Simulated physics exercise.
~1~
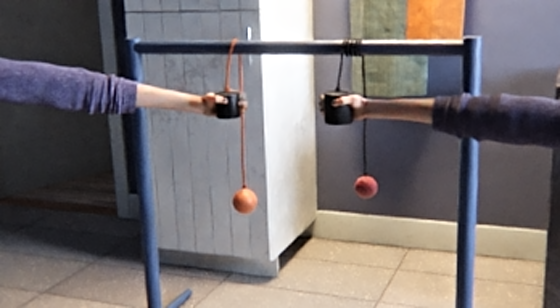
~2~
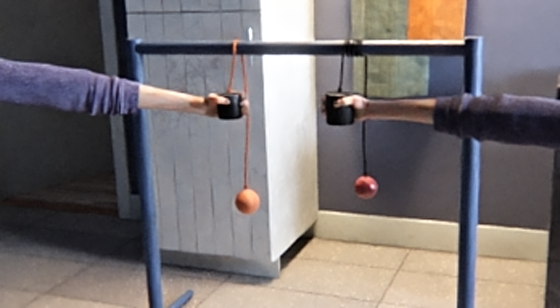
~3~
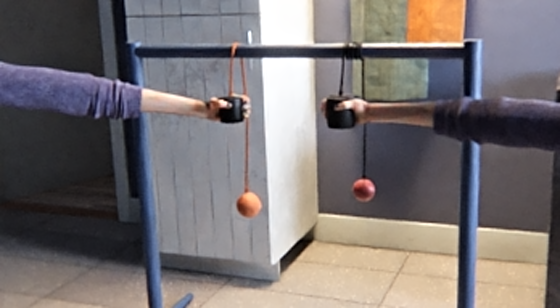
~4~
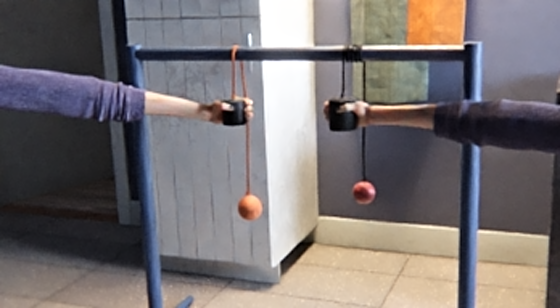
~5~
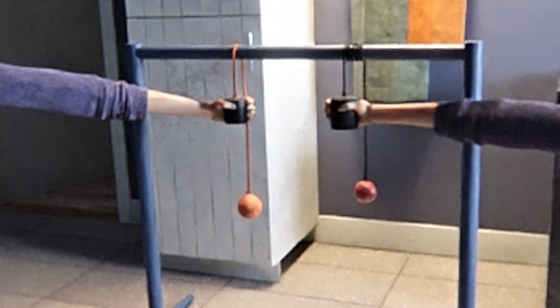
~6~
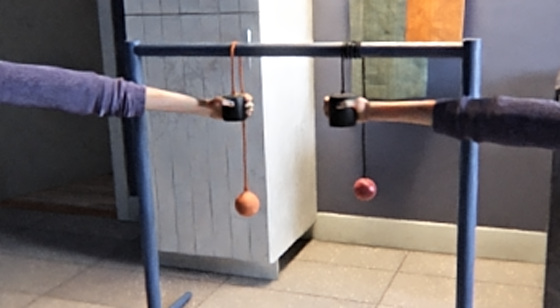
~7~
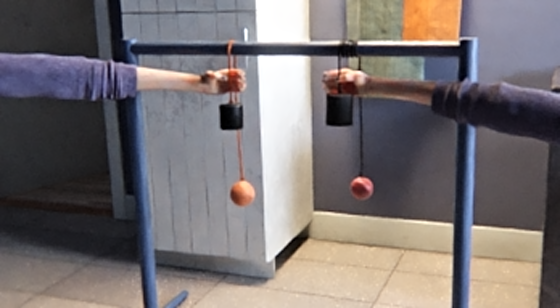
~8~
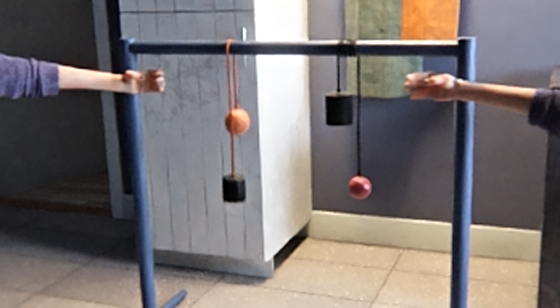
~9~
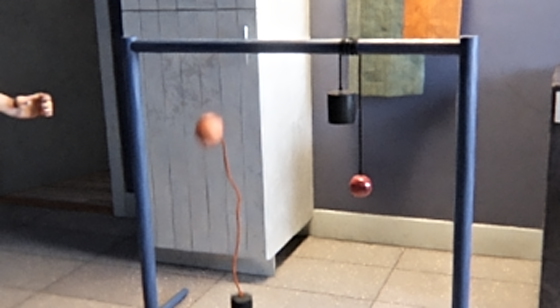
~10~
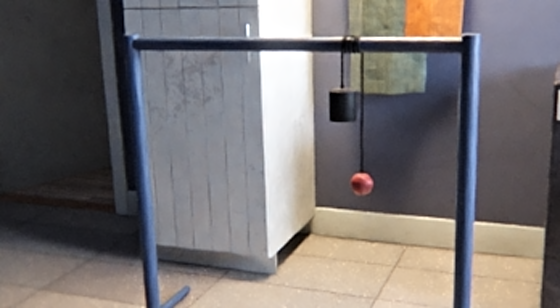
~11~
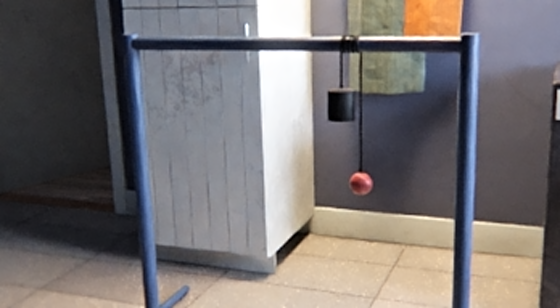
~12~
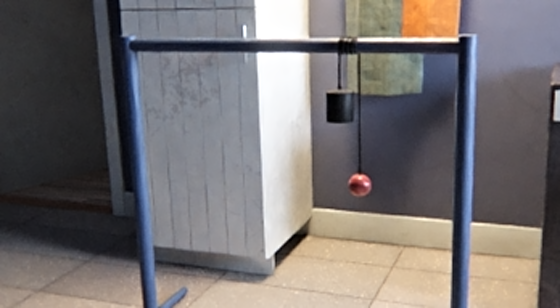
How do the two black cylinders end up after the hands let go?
The left cylinder falls all the way down and out of view along with its cord and orange ball. The right cylinder stays hanging just below the bar, with the red ball beneath it.
